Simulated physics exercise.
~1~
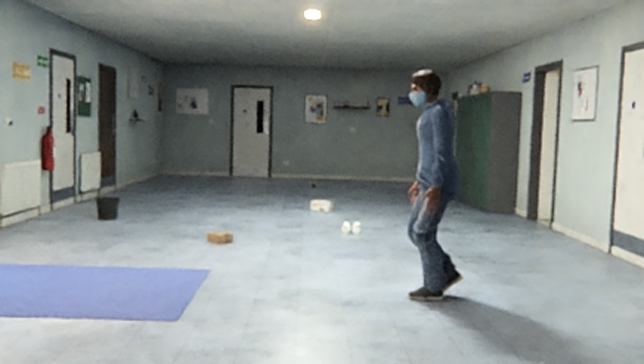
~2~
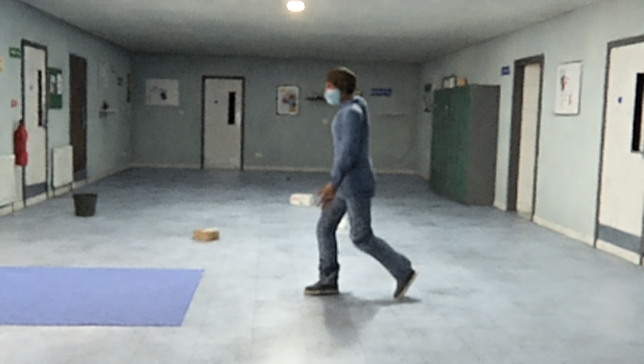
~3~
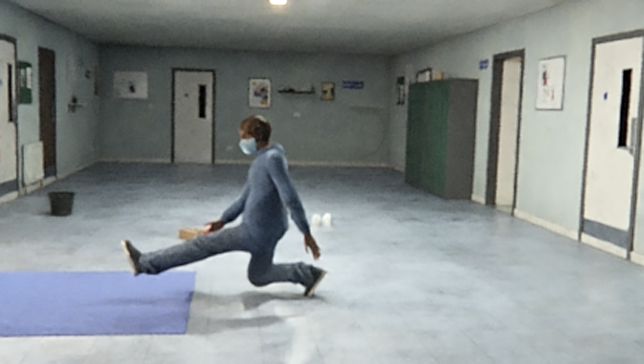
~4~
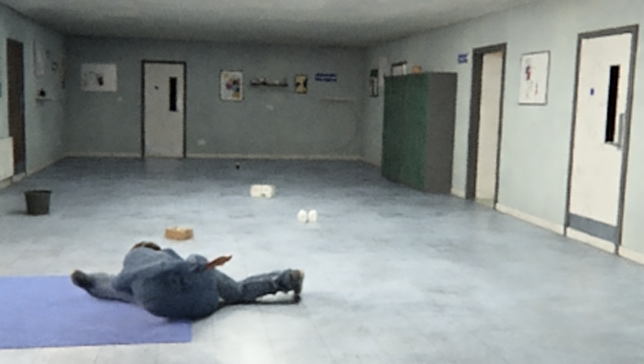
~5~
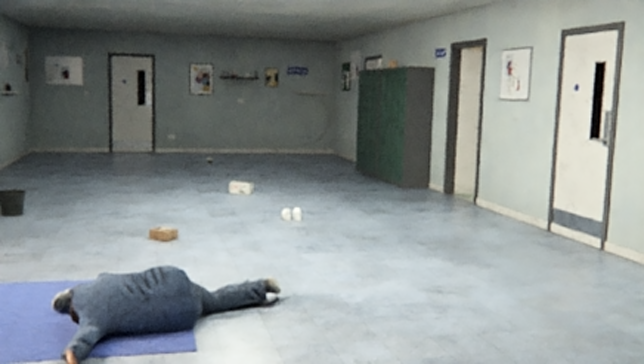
A person in a face mask and blue clothes walked left across a large, pale room toward a blue mat, then dropped low with one leg stretched forward, toppled down, and ended up lying still with head and chest on the mat.
